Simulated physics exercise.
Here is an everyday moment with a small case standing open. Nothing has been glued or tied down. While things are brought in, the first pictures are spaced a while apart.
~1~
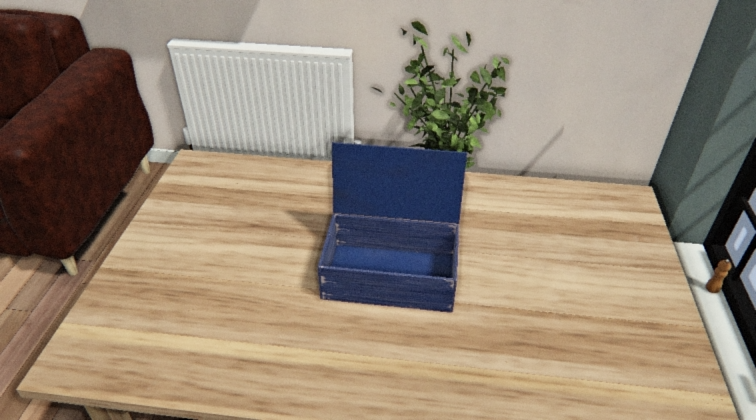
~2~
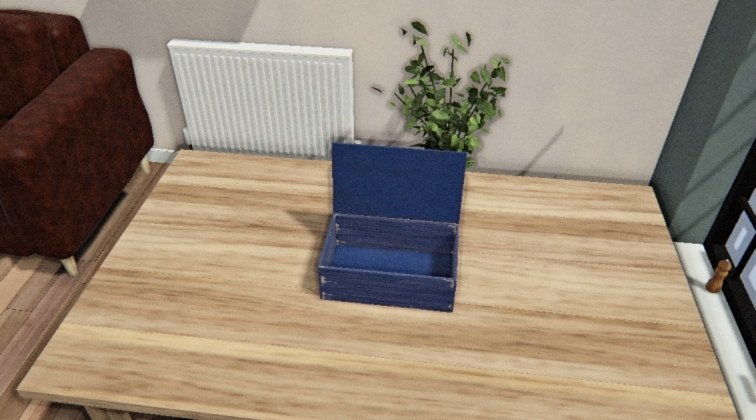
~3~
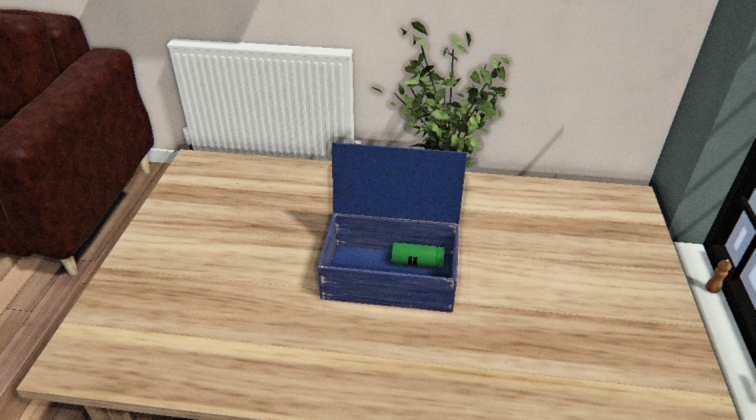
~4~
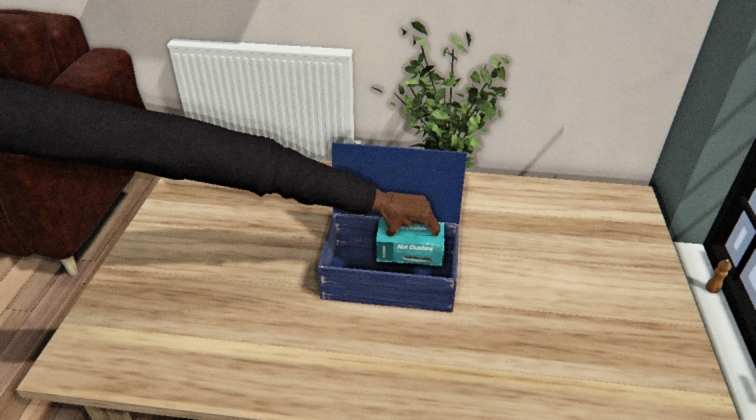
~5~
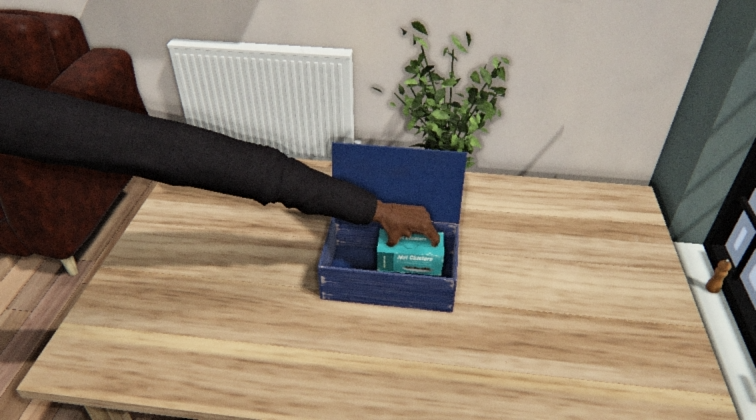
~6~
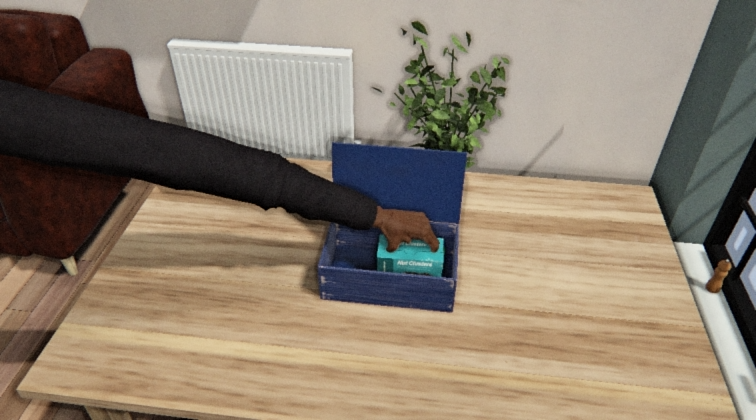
At the start, an open, empty blue case sits on a wooden table near a plant and a radiator. A green cylindrical container then appears inside it on the right. Next, a dark-sleeved arm reaches in from the left and lowers a turquoise carton a short way into the case, still holding it.
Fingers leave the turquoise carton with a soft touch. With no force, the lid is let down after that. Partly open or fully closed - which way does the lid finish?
Fully closed.
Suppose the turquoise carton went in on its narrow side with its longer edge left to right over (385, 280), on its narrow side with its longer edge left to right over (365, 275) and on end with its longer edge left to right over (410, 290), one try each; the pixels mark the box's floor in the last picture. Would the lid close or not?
Going through the three tries, the lid settles all the way, then settles all the way, then hangs open.
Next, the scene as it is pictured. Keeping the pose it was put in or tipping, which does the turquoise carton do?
Observation: The turquoise carton keeps the set orientation.
Then, 0.90 s later than the last frame, lid starting down; turquoise carton moved a little near (409, 273).
Then, 1.50 s later than the last frame, lid 66° above the rim; turquoise carton moved a little near (409, 273).
Then, 1.90 s later than the last frame, lid 37° above the rim; turquoise carton moved a little near (409, 273).
Then, 2.20 s later than the last frame, lid 11° above the rim; turquoise carton moved a little near (409, 273).
When it is over, lid shut; moved from the start, turquoise carton; green shaker as before. End places, in pixels of the last picture, turquoise carton near (409, 273).
